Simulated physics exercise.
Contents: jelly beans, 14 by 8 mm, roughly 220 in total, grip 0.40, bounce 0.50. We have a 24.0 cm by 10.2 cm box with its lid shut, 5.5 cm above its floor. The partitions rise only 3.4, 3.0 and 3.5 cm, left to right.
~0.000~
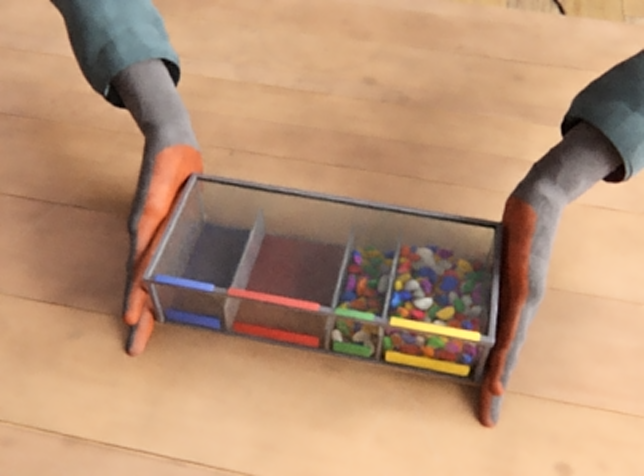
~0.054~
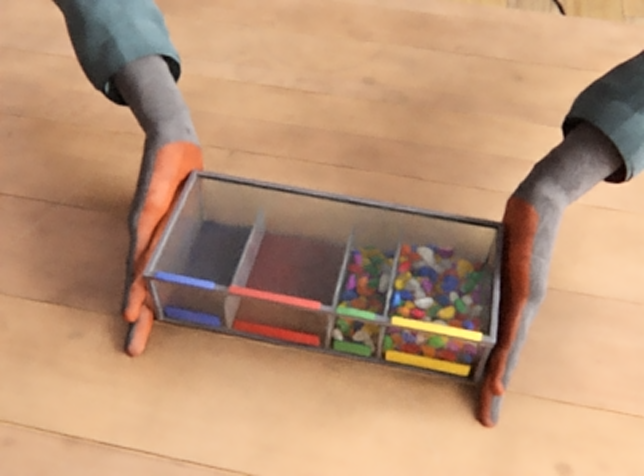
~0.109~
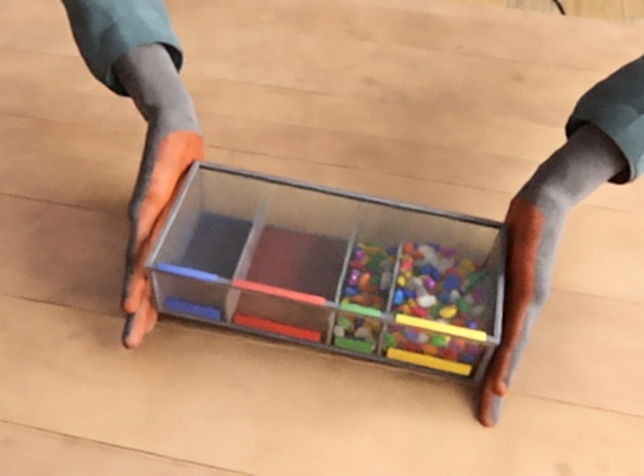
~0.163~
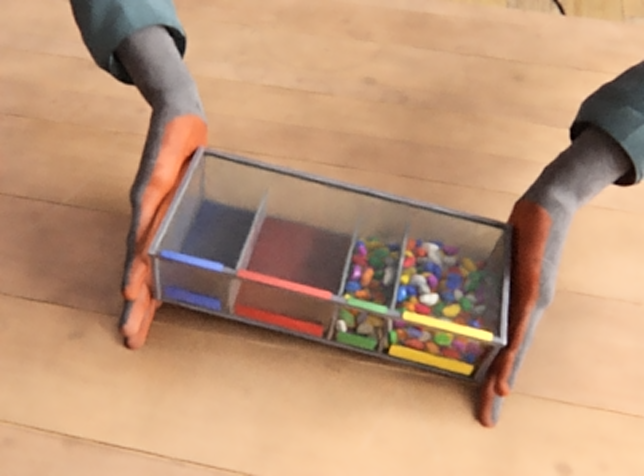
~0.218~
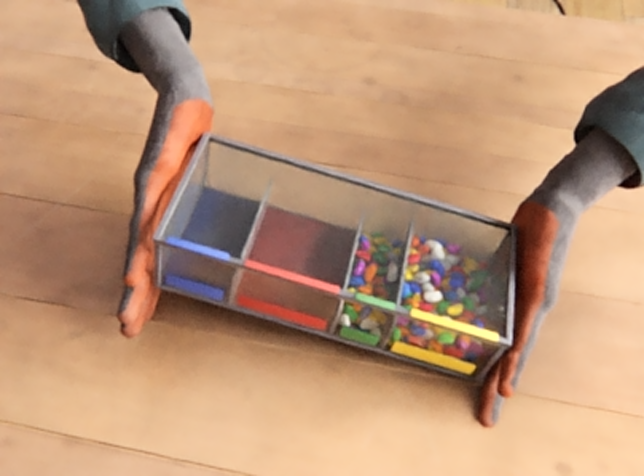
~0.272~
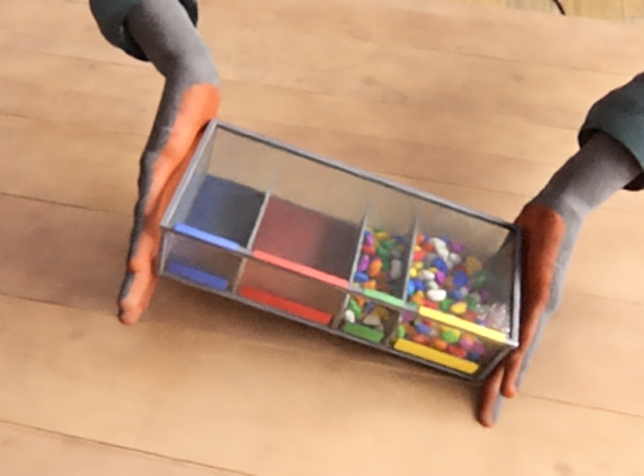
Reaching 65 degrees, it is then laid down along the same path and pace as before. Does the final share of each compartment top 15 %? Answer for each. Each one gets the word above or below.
Outcome: Red: Stays behind the line; blue: Stays behind the line; green: Crosses the line; yellow: Crosses the line.
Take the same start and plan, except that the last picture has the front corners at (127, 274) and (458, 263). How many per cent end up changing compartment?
That gives some 20 per cent.
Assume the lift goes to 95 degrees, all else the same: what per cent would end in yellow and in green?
In per cent, yellow 90 and green 10.
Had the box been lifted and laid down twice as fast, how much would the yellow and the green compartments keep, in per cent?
Then yellow would have 75 percent and green 25 percent.
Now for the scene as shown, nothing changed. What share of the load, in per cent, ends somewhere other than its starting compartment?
Around 0 per cent.
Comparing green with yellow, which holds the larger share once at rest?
Fuller: Yellow.
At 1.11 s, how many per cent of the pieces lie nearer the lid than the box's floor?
I'd say around 10 percent of the pieces.
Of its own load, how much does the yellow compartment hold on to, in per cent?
That comes out at about 100 percent.
After 1.11 s, tilt 64 degrees; green 25 %, yellow 75 %.
Then, at 1.67 s, tilt 28 degrees; green 25 %, yellow 75 %.
After 2.28 s, tilt 0 degrees; green 25 %, yellow 75 %.
At rest (2.6 s), red 0 %, blue 0 %, green 25 %, yellow 75 %.
